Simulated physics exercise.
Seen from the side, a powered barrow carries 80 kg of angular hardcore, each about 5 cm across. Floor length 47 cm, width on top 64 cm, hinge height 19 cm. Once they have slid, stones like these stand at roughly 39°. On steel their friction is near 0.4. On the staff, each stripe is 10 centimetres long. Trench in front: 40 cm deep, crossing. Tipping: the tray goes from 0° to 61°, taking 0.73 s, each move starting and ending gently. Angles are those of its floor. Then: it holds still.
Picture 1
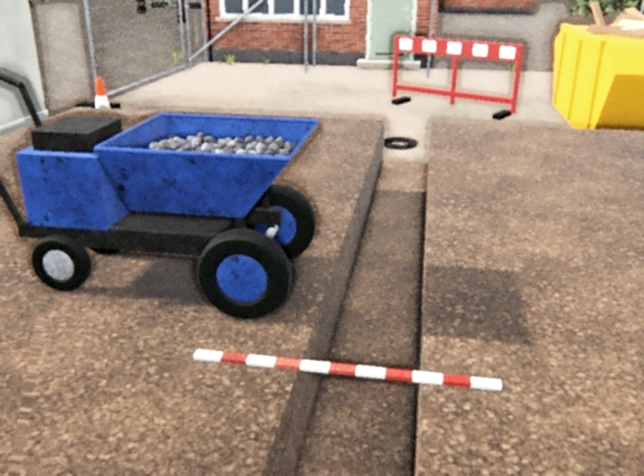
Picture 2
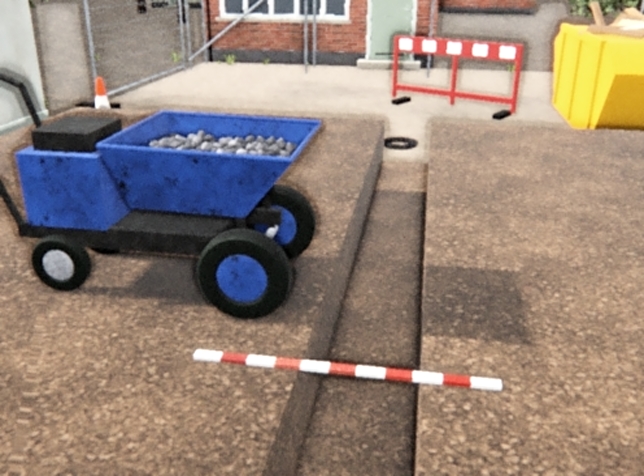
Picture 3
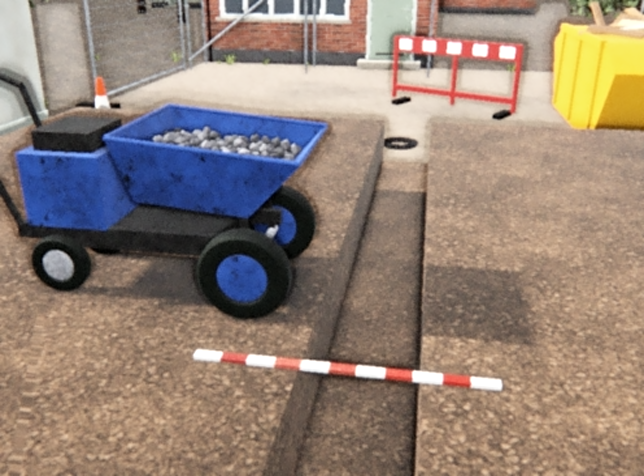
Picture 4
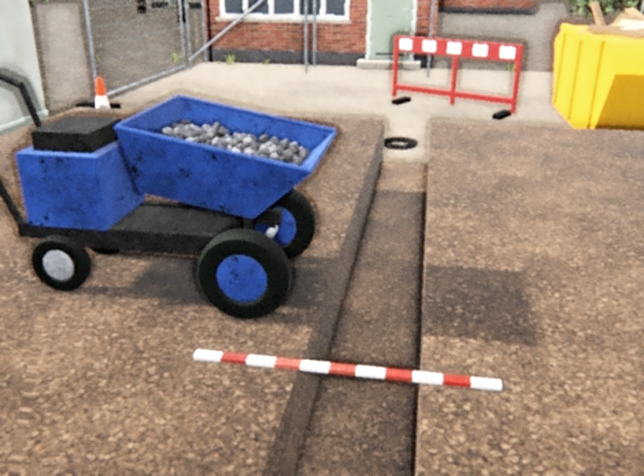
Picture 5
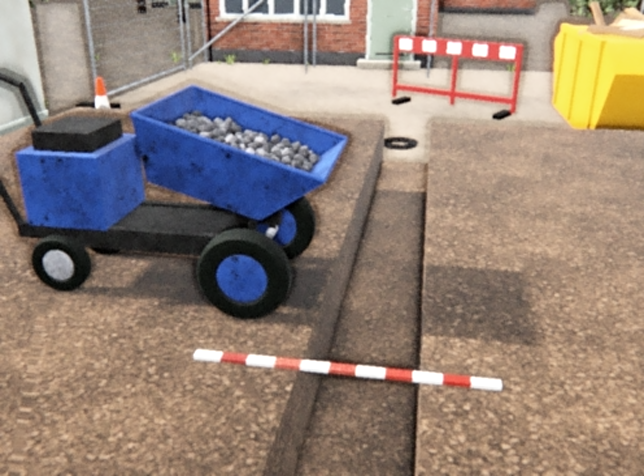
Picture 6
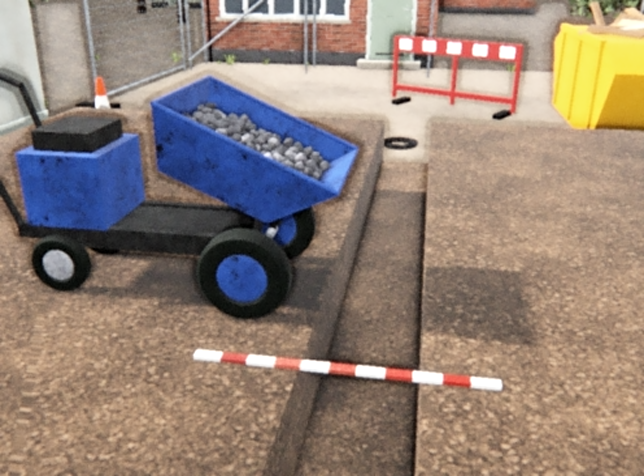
A blue powered barrow loaded with grey stones stood still beside a narrow trench, and its tray gradually tilted forward to the right, its back end rising while the stones stayed inside.
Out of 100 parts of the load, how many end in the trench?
Some 27 out of 100.
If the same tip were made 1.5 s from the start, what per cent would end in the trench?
Estimate: About 30 %.
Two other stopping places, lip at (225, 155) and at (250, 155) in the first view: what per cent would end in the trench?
First some 50, then 45 per cent.
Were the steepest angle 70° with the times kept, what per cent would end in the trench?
Roughly 60 per cent would end in the trench.
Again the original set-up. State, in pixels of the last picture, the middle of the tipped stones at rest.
At about pixel (414, 369) in the last view.
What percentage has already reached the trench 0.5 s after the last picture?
Approx. 5 % of the load.
Then, 0.2 s after the last picture the floor is at 52°, 100 % in the tray; the foremost stones are at (352, 218).
Then, 0.5 s after the last picture the floor is at 61°, 92 % in the tray, 7 % in the trench; the foremost stones are at (424, 292).
Then, 0.9 s after the last picture the floor is at 61°, 64 % in the tray, 18 % in the trench, 18 % past the trench; the foremost stones are at (531, 327).
Then, 2.8 s after the last picture the floor is at 61°, 54 % in the tray, 27 % in the trench, 19 % past the trench; the foremost stones are at (582, 315).
